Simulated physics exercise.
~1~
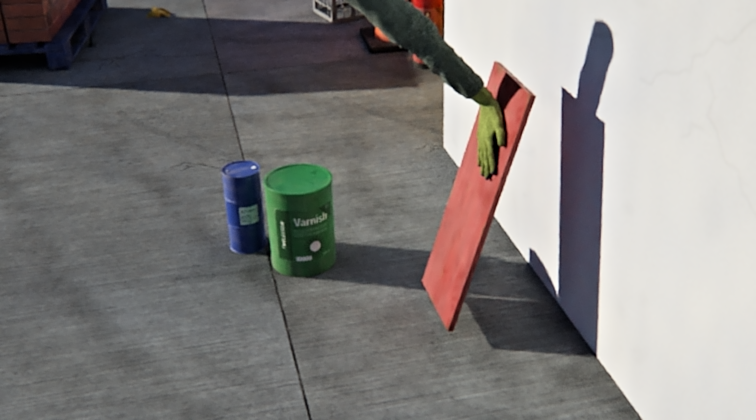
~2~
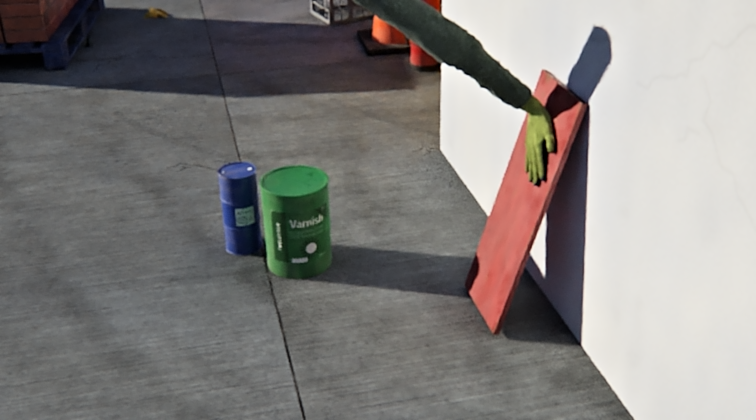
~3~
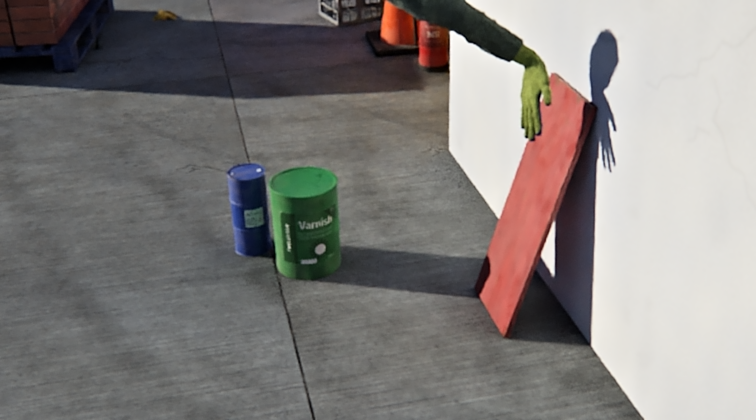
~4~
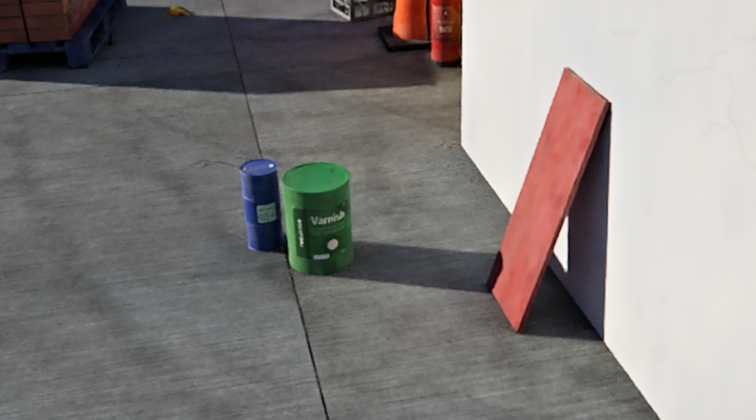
The video shows a green-gloved hand leaning a red board against a white wall, to the right of a green varnish container and a smaller blue drum. The hand lets go and withdraws, and the board stays propped against the wall while both containers remain in place.
